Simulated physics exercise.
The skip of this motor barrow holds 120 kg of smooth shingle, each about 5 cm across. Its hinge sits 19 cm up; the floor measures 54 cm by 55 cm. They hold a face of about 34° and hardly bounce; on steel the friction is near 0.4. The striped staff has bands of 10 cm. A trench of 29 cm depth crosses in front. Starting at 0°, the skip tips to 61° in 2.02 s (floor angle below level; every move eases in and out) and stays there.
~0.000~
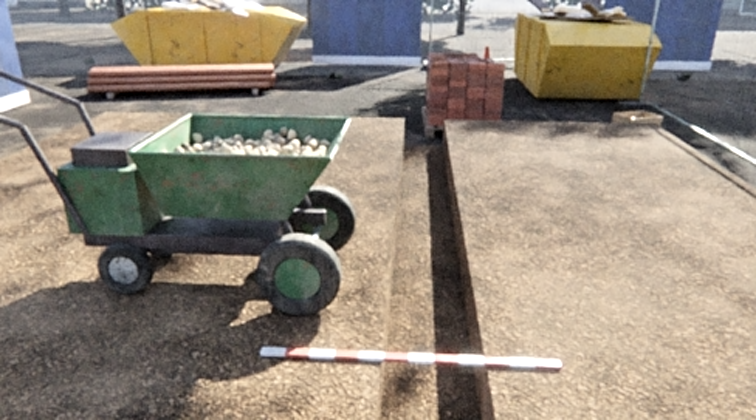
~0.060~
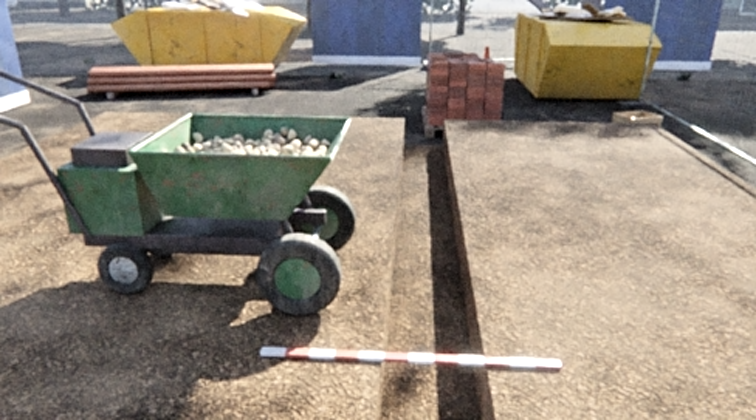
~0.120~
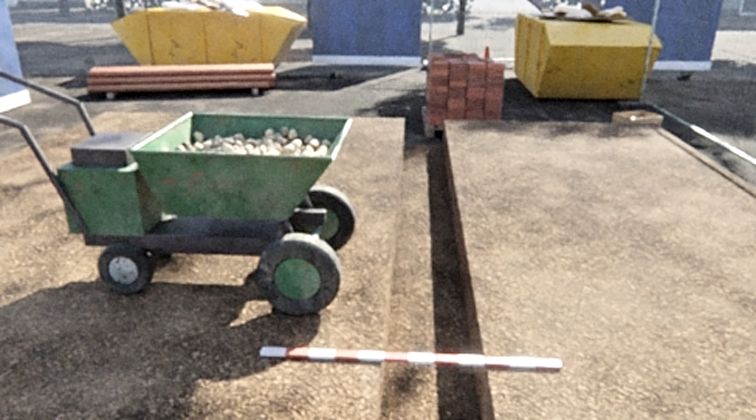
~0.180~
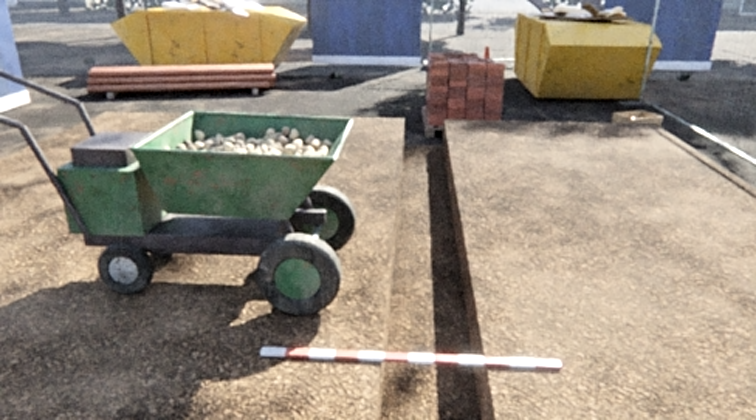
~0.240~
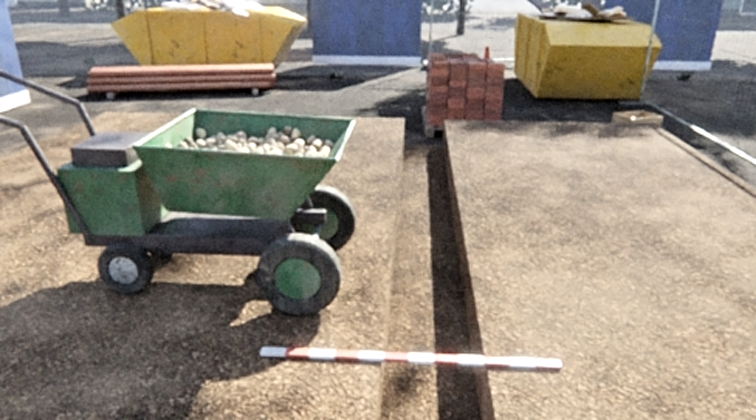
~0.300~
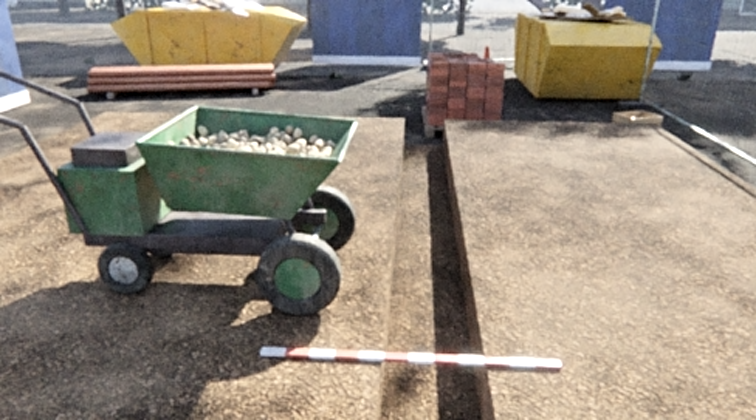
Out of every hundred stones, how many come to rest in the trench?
Close to 66 in a hundred.
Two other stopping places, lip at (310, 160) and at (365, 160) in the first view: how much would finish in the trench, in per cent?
About 80 and 40 per cent.
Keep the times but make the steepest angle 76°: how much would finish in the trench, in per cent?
Then about 70 per cent.
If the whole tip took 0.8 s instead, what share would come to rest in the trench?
In that case some 50 per cent.
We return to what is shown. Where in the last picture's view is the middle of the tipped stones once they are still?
Around (446, 325).
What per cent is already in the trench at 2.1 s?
Some 25 per cent.
After 1.5 s the floor is at 52°; 100 % in the skip; the foremost stones are at (416, 212).
After 2.1 s the floor is at 61°; 67 % in the skip, 25 % in the trench, 8 % past the trench; the foremost stones are at (535, 301).
After 2.5 s the floor is at 61°; 47 % in the skip, 38 % in the trench, 15 % past the trench; the foremost stones are at (595, 295).
After 4.4 s the floor is at 61°; 18 % in the skip, 66 % in the trench, 16 % past the trench; the foremost stones are at (635, 285).
